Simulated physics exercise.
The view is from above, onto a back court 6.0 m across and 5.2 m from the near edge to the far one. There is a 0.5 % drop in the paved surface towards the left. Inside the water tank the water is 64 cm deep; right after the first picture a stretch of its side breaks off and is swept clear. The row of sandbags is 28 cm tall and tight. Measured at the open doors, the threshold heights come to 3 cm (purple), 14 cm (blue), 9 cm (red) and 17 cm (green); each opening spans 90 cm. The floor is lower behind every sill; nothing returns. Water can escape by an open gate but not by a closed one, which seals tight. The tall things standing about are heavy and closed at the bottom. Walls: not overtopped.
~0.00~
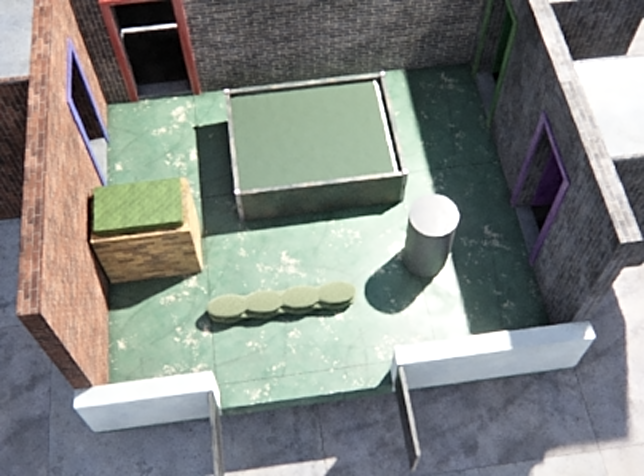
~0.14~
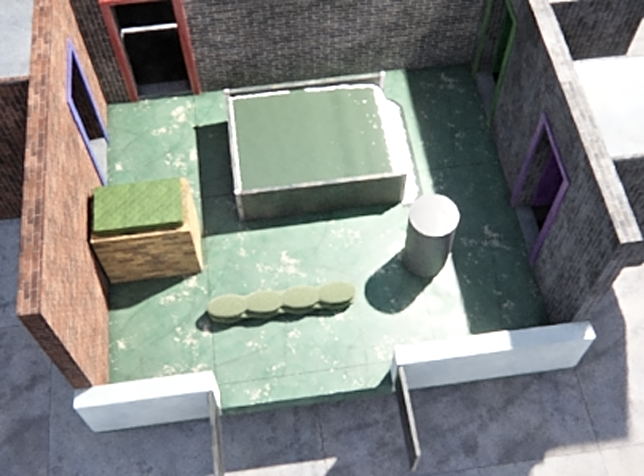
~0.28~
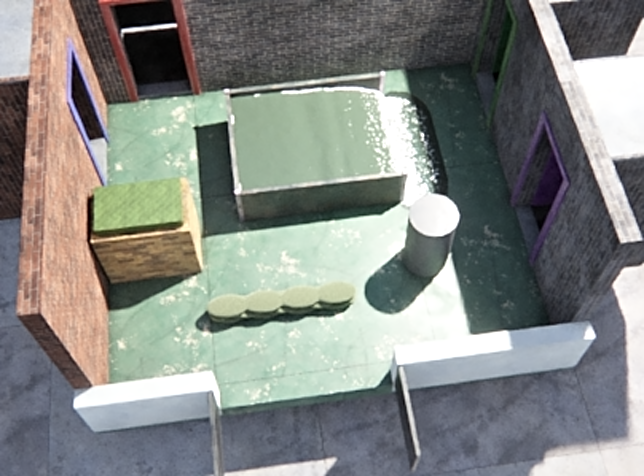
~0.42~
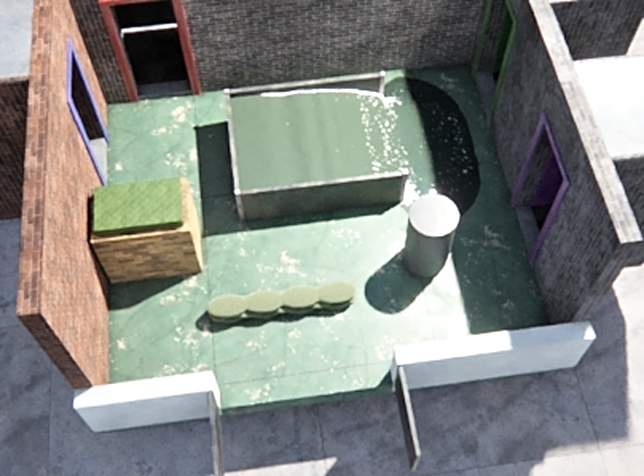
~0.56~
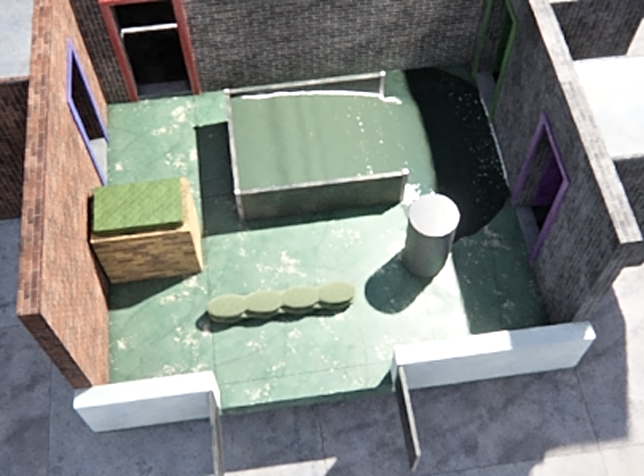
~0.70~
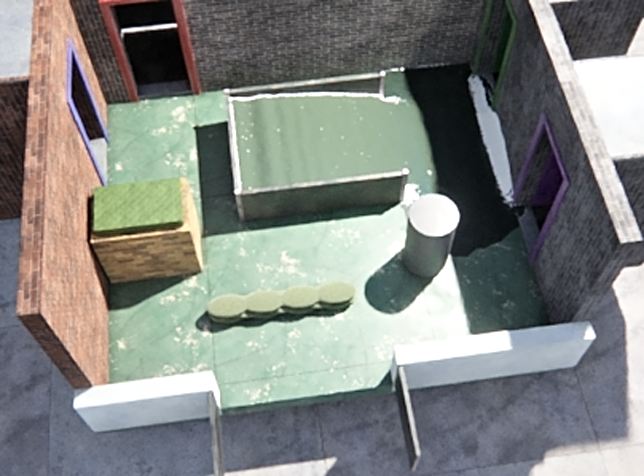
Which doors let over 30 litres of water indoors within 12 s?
The purple door: Over 30 litres, the blue door: 30 litres or less, the red door: 30 litres or less, the green door: Over 30 litres.
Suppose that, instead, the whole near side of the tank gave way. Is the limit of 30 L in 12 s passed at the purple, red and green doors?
Log - purple: Threshold topped, red: Threshold not reached, green: Threshold not reached.
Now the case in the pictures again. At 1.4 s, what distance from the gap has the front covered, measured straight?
Some 3.0 metres from the gap.
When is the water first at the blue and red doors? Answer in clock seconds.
Blue = 4.0 s, red = 3.4 s.
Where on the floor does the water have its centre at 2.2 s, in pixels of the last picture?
Around (399, 158) in the last picture.
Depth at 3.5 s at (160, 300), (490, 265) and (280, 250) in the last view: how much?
Spot by spot: Some 0, 8, then 0 cm.
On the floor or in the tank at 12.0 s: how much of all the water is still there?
Roughly 74 per cent is still there.
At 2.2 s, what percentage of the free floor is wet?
I'd say around 30 %.
After 1.4 s water covers 25 % of the floor and is deepest (42 cm) near (489, 144); purple door 14 cm at the sill, 15 L in, blue door not reached, red door not reached, green door 36 cm at the sill, 41 L in.
After 2.2 s water covers 30 % of the floor and is deepest (42 cm) near (466, 67); purple door 15 cm at the sill, 62 L in, blue door not reached, red door not reached, green door 38 cm at the sill, 136 L in.
After 3.5 s water covers 50 % of the floor and is deepest (27 cm) near (466, 67); purple door 10 cm at the sill, 122 L in, blue door not reached, red door 4 cm at the sill, 0 L in, green door 25 cm at the sill, 233 L in.
After 7.0 s water covers 95 % of the floor and is deepest (17 cm) near (109, 307); purple door 9 cm at the sill, 185 L in, blue door 9 cm at the sill, 1 L in, red door 5 cm at the sill, 0 L in, green door 7 cm at the sill, 249 L in.
After 12.0 s water covers 95 % of the floor and is deepest (12 cm) near (109, 263); purple door 7 cm at the sill, 241 L in, blue door 6 cm at the sill, 1 L in, red door 8 cm at the sill, 1 L in, green door 8 cm at the sill, 249 L in.
